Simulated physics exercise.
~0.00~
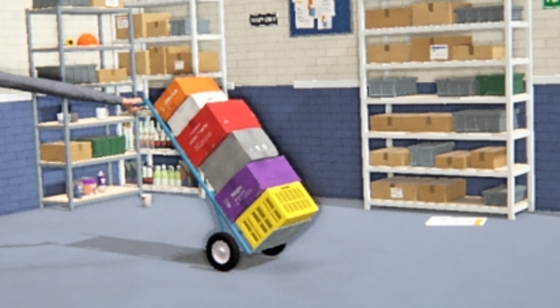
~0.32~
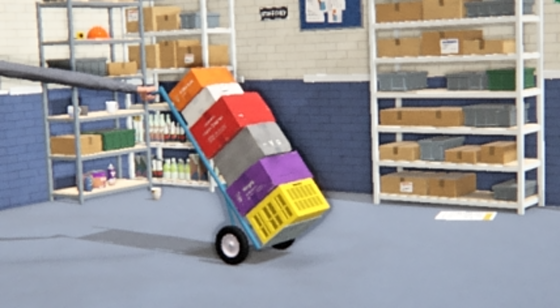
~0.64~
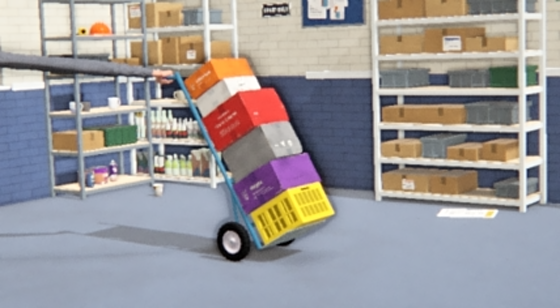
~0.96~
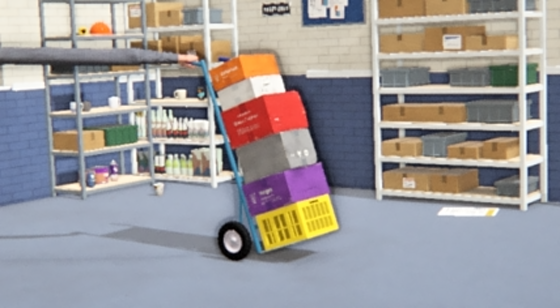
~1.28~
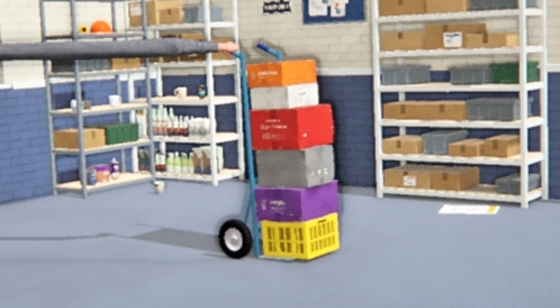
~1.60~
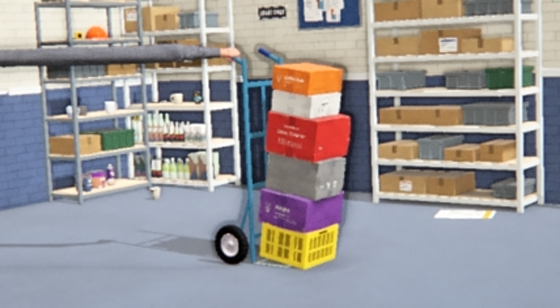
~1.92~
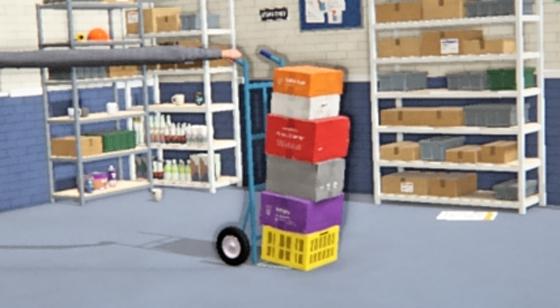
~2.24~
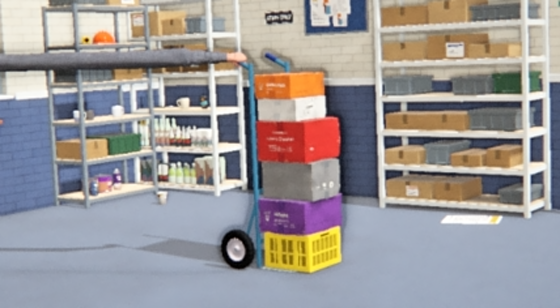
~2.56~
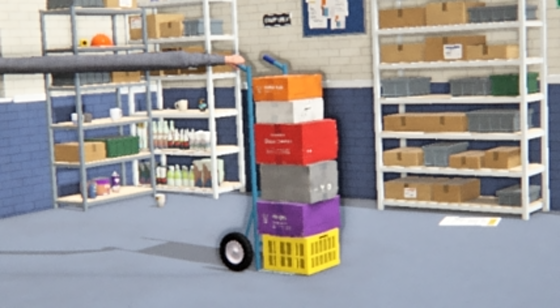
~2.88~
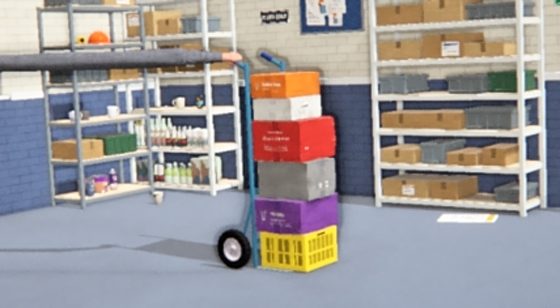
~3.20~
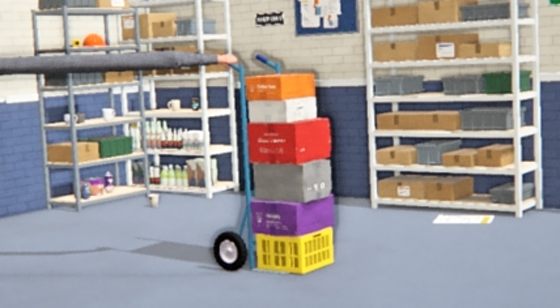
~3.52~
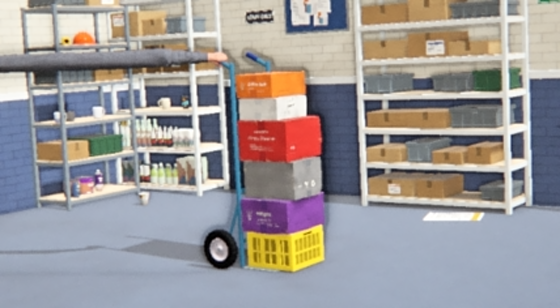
A blue two-wheeled hand truck carries a stack of six boxes in a storeroom, seen from the side by a slightly swaying camera. From top to bottom they are orange, white, red, grey, purple and a yellow crate, with loaded shelves standing behind against a white and blue wall. The truck starts leaning back to the left, its handle held by a long grey-sleeved arm reaching in from the left. The arm swings it upright, and the upper boxes tip slightly rightward, then settle back. Finally the truck stands upright, still held, with all six boxes stacked in place.
